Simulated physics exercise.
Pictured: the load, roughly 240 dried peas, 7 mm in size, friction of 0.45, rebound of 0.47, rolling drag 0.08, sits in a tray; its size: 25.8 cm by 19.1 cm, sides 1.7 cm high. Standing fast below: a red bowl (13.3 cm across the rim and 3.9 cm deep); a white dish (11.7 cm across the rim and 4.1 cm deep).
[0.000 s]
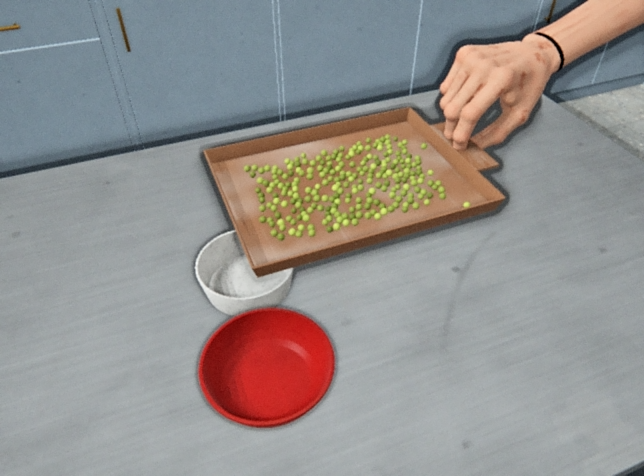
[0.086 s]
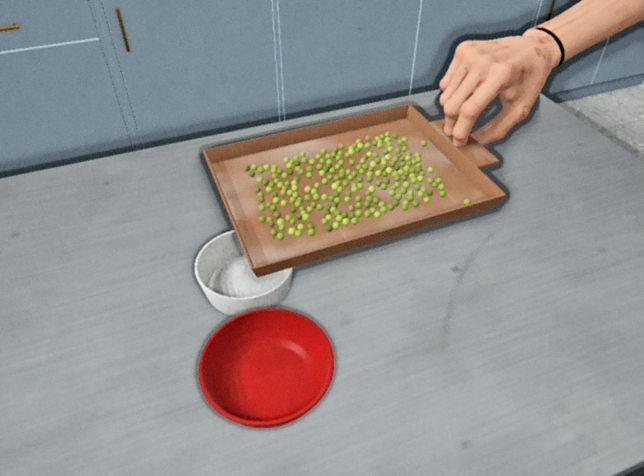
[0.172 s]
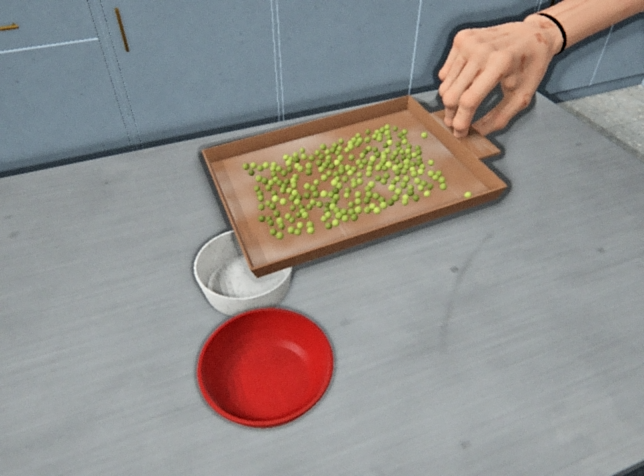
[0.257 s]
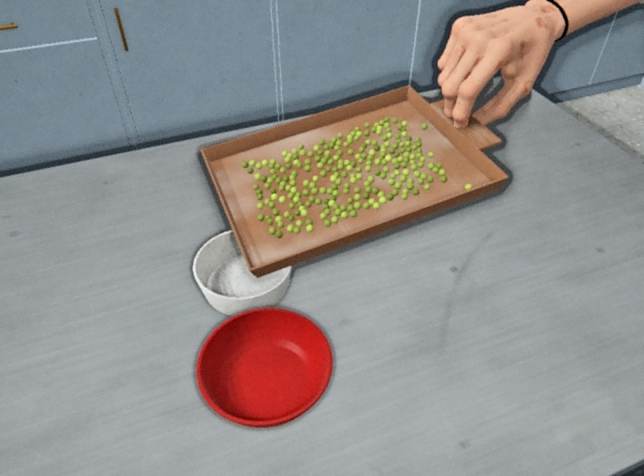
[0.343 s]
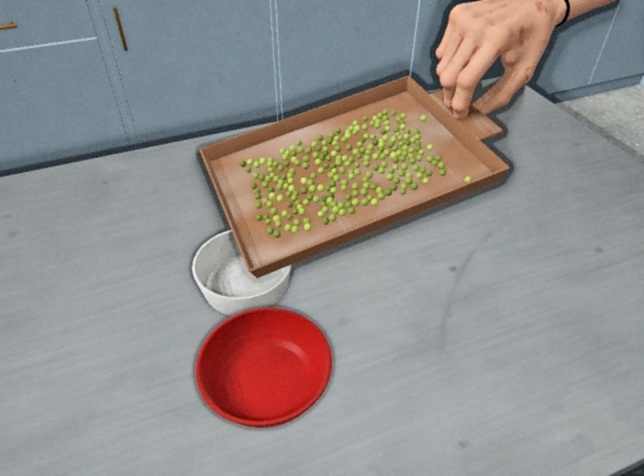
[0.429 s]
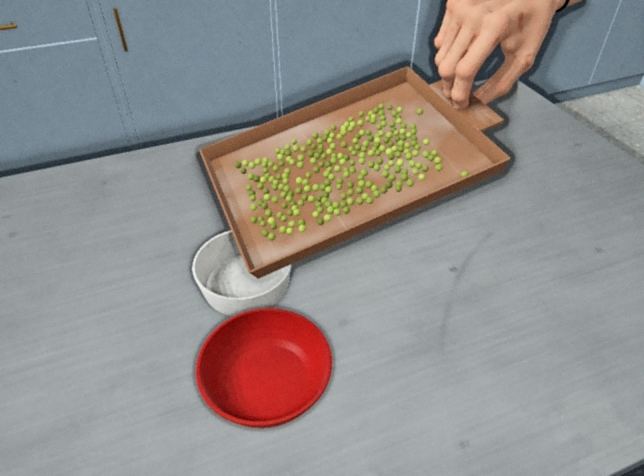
A hand slowly raises the right end of a brown tray of green peas.
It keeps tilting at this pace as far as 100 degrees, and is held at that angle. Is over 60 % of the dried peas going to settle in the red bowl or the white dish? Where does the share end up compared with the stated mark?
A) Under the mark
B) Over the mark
Over the mark (B).
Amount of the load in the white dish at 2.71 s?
By then, roughly 15%.
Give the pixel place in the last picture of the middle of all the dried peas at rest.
I'd say close to (259, 360).
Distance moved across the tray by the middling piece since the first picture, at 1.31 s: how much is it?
Roughly 10 cm.
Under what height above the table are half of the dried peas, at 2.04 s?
The height comes out near 18 cm above the table.
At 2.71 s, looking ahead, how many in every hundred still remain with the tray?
Some 25 percent.
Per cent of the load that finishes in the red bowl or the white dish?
My guess is close to 75 in a hundred.
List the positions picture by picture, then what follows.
The first picture shows tray at (388, 231); tilt 0 degrees; leading edge at (225, 202); middle of the load at (346, 185); red bowl at (267, 361); white dish at (245, 261).
The second picture shows tray at (387, 230); tilt 1 degrees; leading edge at (225, 202); middle of the load at (346, 183).
The third picture shows tray at (387, 226); tilt 4 degrees; leading edge at (224, 202); middle of the load at (345, 179).
The fourth picture shows tray at (386, 222); tilt 6 degrees; low side left; leading edge at (223, 202); middle of the load at (345, 175).
The fifth picture shows tray at (385, 218); tilt 9 degrees; low side left; leading edge at (222, 202); middle of the load at (343, 171).
The sixth picture shows tray at (384, 214); tilt 12 degrees; low side left; leading edge at (222, 203); middle of the load at (338, 169); red bowl at (264, 361); white dish at (243, 261). It turns about 30 degrees a second.
Then, at 1.31 s, tilt 41 degrees; tray 100 %; middle of all pieces on or above the table near (258, 197).
Then, at 2.04 s, tilt 64 degrees; tray 100 %; middle of all pieces on or above the table near (248, 197).
After 2.71 s, tilt 86 degrees; red bowl 35 %, white dish 15 %, tray 25 %, outside 15 %, in the air 15 %; middle of all pieces on or above the table near (234, 306).
After 3.35 s, tilt 100 degrees; red bowl 50 %, white dish 25 %, outside 25 %; middle of all pieces on or above the table near (236, 347).
In the end, at 4.0 s, red bowl 50 %, white dish 25 %, outside 25 %.
